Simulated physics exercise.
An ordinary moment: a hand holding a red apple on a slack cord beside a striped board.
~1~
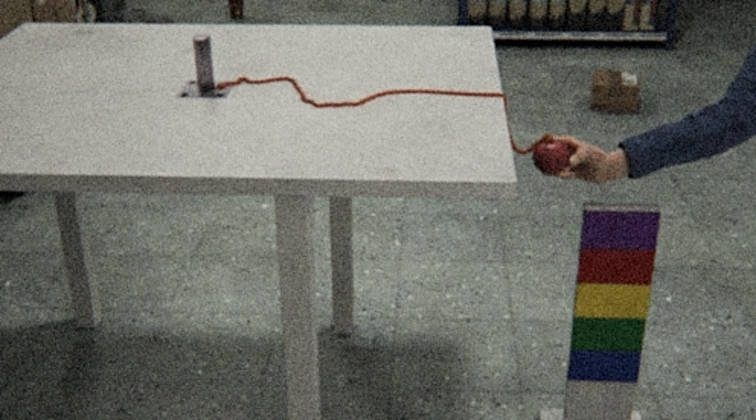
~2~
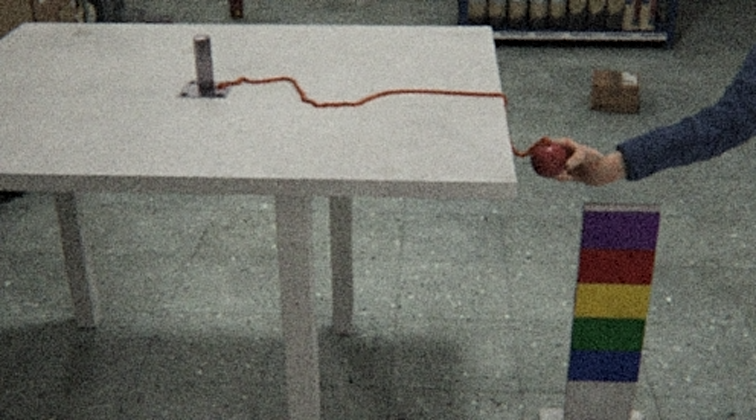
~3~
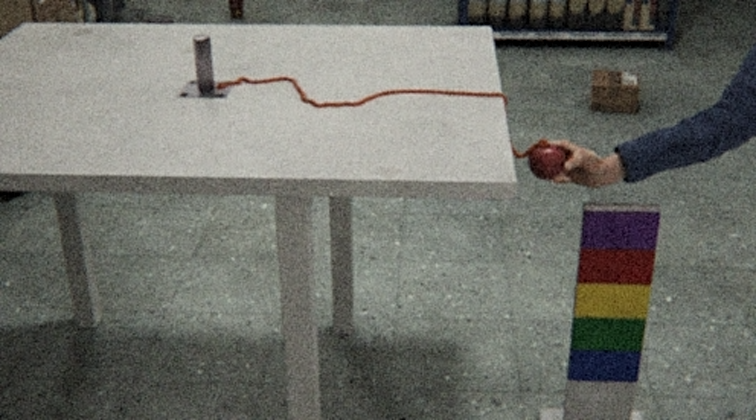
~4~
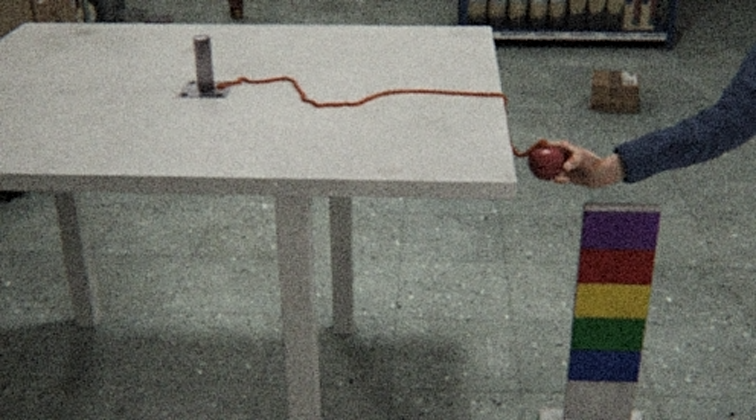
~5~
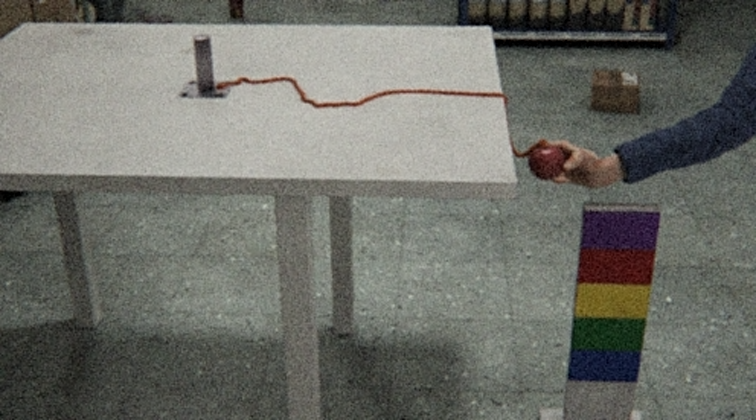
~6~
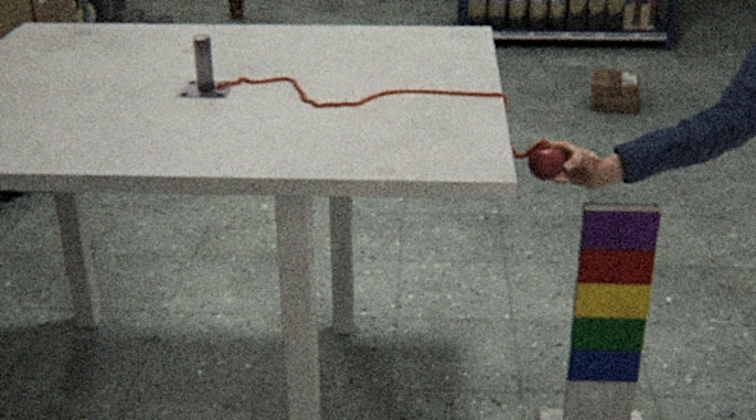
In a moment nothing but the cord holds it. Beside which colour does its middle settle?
Its middle rests at the yellow band.
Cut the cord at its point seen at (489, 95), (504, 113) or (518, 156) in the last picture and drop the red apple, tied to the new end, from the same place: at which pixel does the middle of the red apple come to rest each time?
In that order: (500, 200), (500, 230) and (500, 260).
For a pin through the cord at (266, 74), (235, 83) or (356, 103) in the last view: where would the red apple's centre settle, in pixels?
About (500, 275), (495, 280) and (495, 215).
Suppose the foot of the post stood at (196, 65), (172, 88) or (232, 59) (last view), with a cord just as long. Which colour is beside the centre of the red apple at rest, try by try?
Try by try: Red; red; yellow.
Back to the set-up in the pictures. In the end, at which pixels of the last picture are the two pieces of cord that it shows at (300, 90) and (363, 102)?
Near (353, 88) and (456, 88).
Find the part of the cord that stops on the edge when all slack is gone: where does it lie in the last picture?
Near (400, 92).
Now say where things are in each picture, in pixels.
In the first frame, red apple (551, 157); purple (621, 232); red (617, 268); yellow (613, 302); green (609, 335); blue (605, 367).
In the second frame, red apple (549, 160); cord through (247, 80) (298, 88) (346, 104) (421, 92) (502, 101).
In the third frame, red apple (546, 162).
In the fourth frame, red apple (546, 162); cord through (247, 80) (298, 88) (346, 104) (421, 92) (502, 101).
In the fifth frame, red apple (546, 162).
In the sixth frame, red apple (546, 162); cord through (247, 80) (298, 88) (346, 104) (421, 92) (502, 101).
Soon after, apple near (507, 273); level with red.
Then, apple near (482, 272); level with yellow.
At rest, apple near (494, 281); level with yellow. The yellow one.
